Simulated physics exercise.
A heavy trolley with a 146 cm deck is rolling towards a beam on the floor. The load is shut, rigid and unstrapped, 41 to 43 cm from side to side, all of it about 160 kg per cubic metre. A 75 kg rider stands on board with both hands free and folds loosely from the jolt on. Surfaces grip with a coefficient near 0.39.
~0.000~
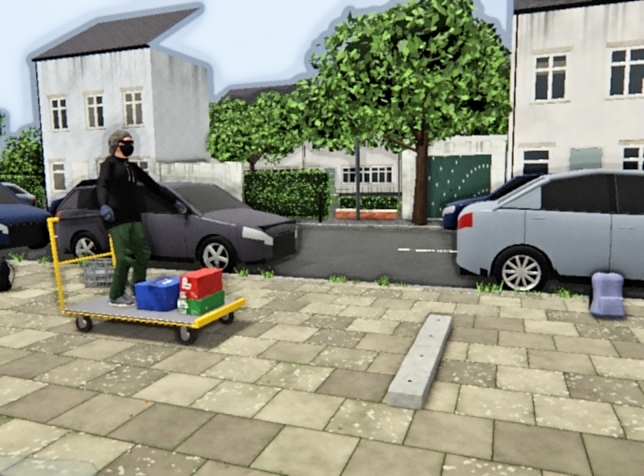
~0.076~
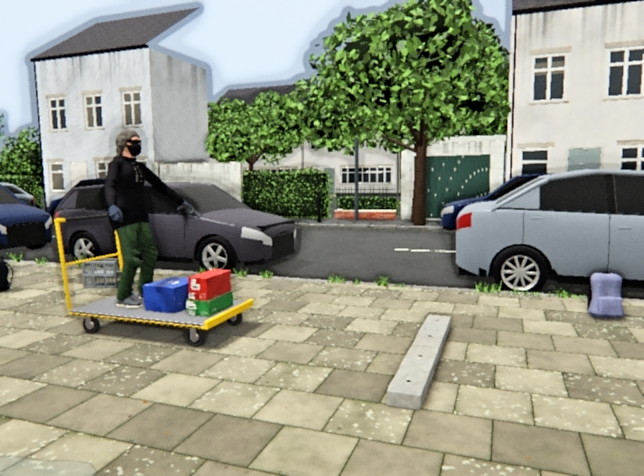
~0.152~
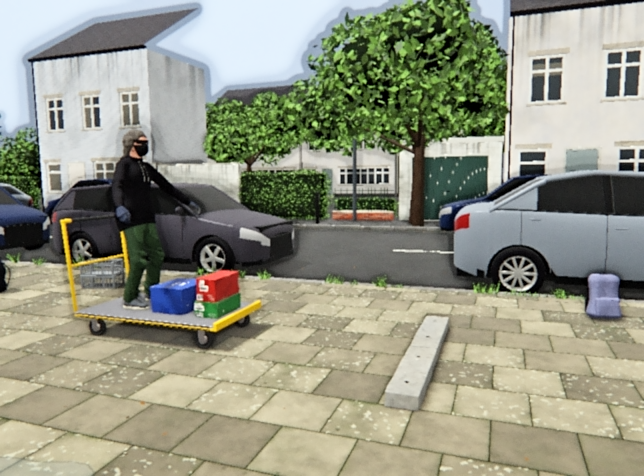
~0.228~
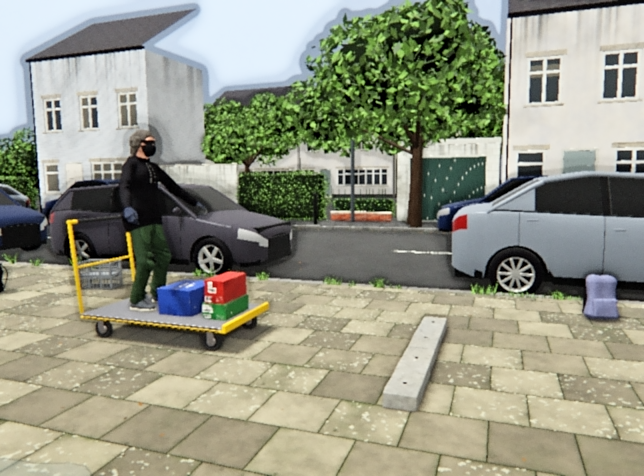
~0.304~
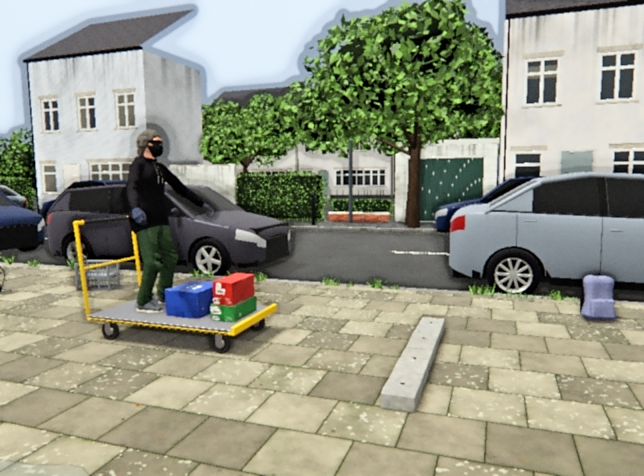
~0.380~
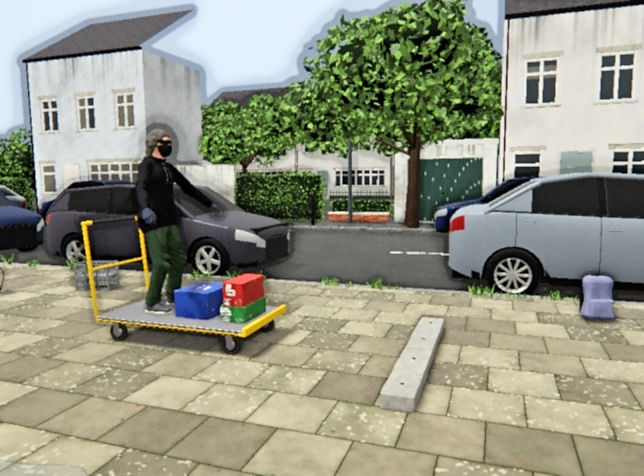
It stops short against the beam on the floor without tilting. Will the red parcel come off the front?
In the end the red parcel goes over the front rim.
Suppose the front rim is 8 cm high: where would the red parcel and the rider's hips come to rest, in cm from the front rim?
In that case red 40 past, hips 100 behind.
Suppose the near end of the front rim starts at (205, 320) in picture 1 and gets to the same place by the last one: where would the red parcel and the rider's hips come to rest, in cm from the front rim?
In that case red 30 past, hips 90 behind.
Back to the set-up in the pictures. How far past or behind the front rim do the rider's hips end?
Some 90 cm behind it.
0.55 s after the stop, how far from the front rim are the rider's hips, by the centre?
Some 95 cm behind it.
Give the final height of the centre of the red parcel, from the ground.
About 10 cm.
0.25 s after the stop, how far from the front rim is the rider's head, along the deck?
About 70 cm behind the rim.
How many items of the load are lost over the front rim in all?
1 in all.
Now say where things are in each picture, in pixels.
The first picture shows red parcel (202, 283), hips (122, 217), rim corner (196, 323); 0 cm covered, 179 to go.
The second picture shows red parcel (211, 284), hips (129, 217), rim corner (206, 325); 10 cm covered, 169 to go.
The third picture shows red parcel (218, 286), hips (136, 218), rim corner (215, 327); 20 cm covered, 158 to go.
The fourth picture shows red parcel (226, 287), hips (143, 219), rim corner (224, 329); 31 cm covered, 148 to go.
The fifth picture shows red parcel (234, 289), hips (150, 220), rim corner (233, 331); 41 cm covered, 138 to go.
The sixth picture shows red parcel (244, 290), hips (158, 220), rim corner (244, 332); 51 cm covered, 128 to go. Speed about 1.3 m/s.
The wheels strike at 1.33 s.
After 1.88 s the red parcel is 37 cm past the rim, tilted 95°, near (466, 354) in the last picture's view.
After 2.33 s the red parcel is 53 cm past the rim, tilted 90°, near (488, 359) in the last picture's view.
At rest, 4.2 s, past the rim, red parcel; behind it, blue carton, green parcel and the rider's hips.
